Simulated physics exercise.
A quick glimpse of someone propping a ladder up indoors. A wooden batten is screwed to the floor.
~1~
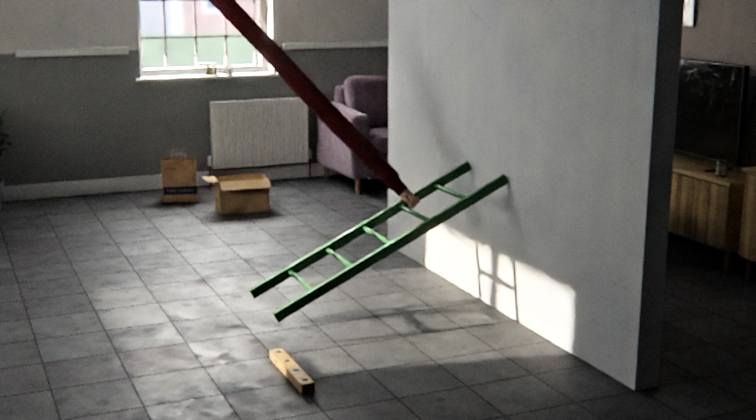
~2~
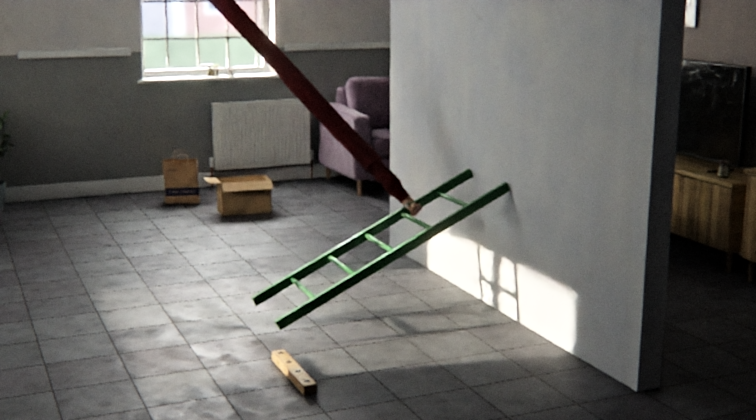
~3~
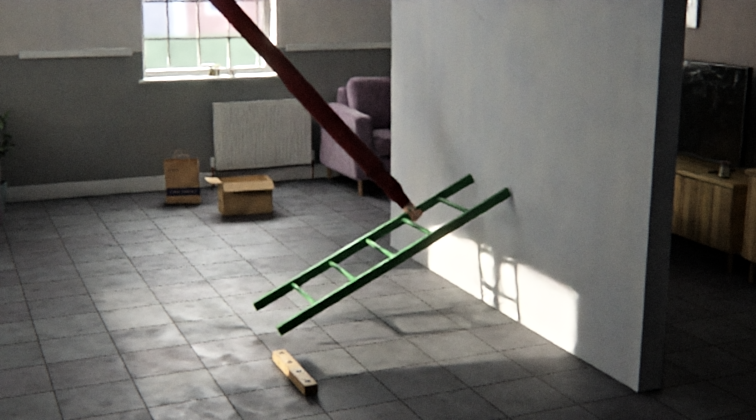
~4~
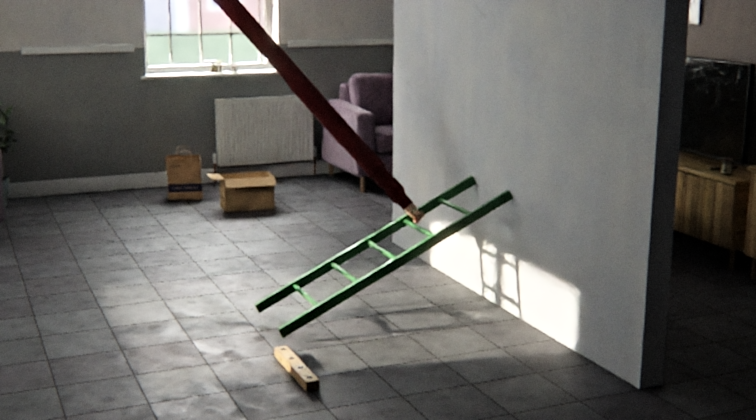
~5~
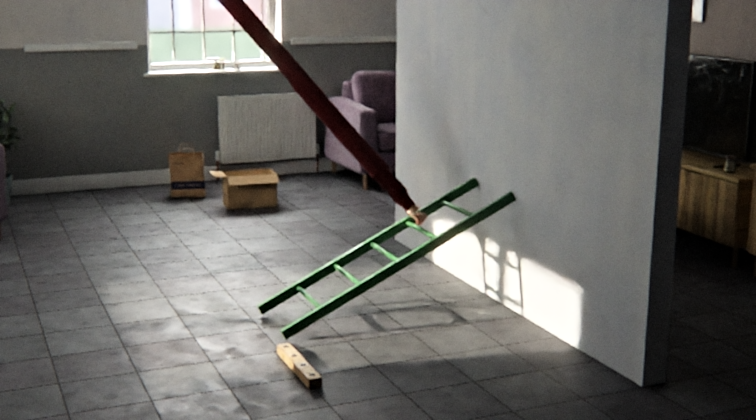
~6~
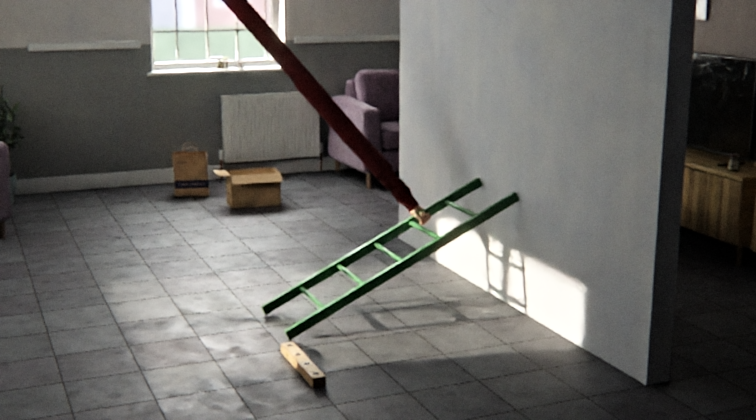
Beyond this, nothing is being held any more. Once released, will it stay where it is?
Chances are it will lose its footing.
Then, 0.24 s later than the last frame, green ladder tilted by 9° near (384, 273).
Then, 0.34 s later than the last frame, green ladder tilted by 21° near (379, 300).
When it is over, the green ladder gives way at the feet, near (378, 308).
